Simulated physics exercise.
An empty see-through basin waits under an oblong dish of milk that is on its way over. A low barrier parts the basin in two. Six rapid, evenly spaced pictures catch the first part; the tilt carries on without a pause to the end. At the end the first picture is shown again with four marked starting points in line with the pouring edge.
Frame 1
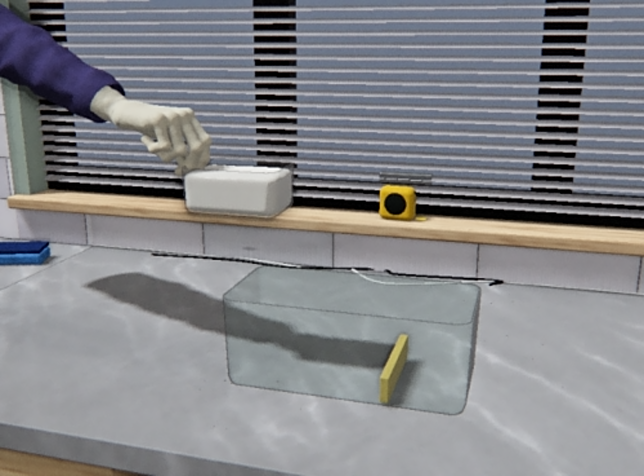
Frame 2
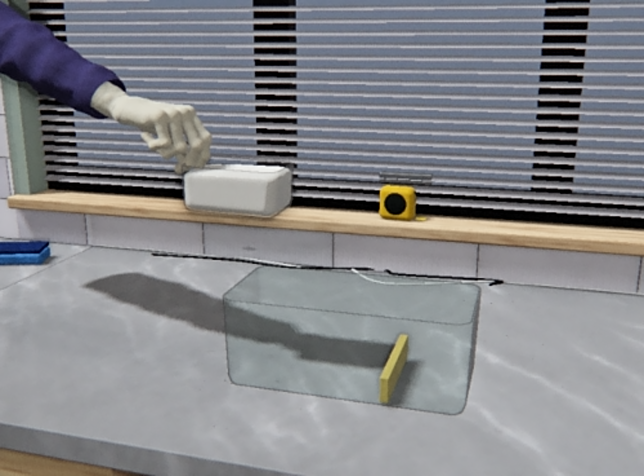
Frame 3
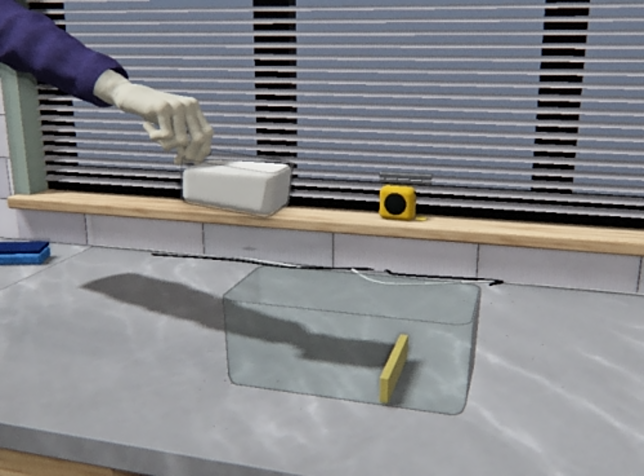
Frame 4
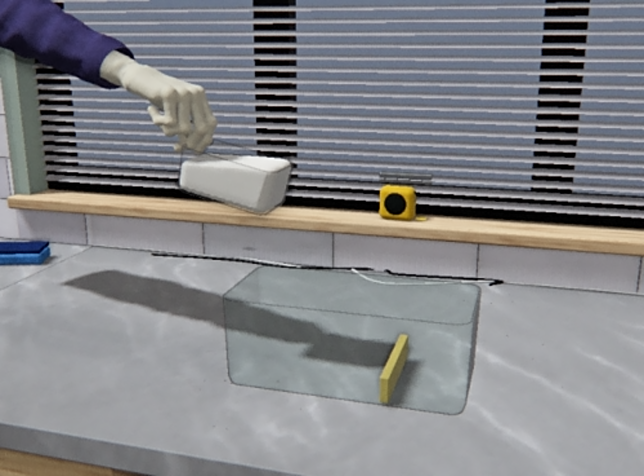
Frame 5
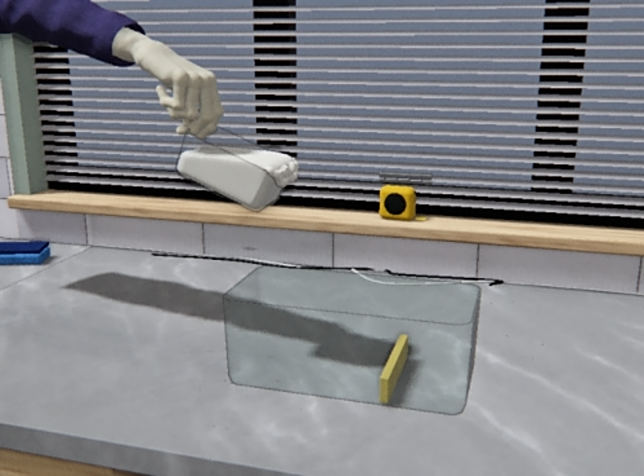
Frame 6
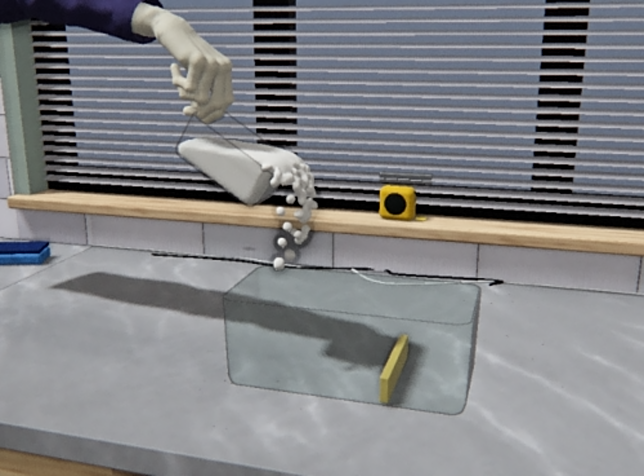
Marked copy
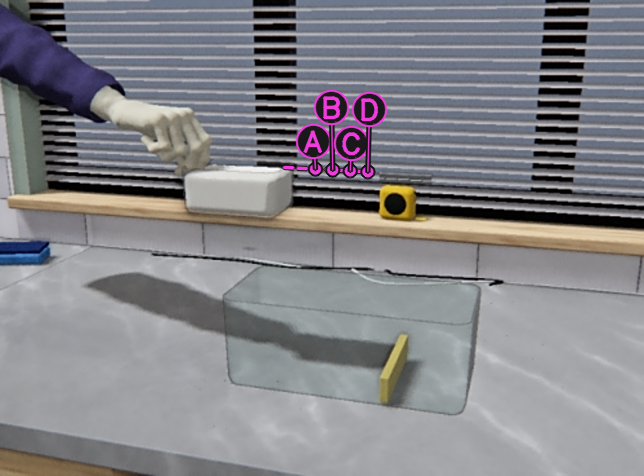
On a grey counter below a window sill, a clear basin with a low yellow barrier sat empty while a gloved-looking pale hand above slowly tilted a white dish rightward, and milk spilled over its lip in beads.
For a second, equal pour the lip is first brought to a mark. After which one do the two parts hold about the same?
Best: A.
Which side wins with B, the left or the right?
The right side.
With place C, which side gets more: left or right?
The right side.
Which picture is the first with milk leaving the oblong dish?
In picture 5.
On the marked copy, A at (315, 169); B at (332, 170); C at (350, 170); D at (367, 171).
If A is chosen, about 45 % ends left of the wall and 53 % right of it.
If B is chosen, about 28 % ends left of the wall and 71 % right of it.
If C is chosen, about 17 % ends left of the wall and 82 % right of it.
If D is chosen, about 35 % ends left of the wall and 64 % right of it.
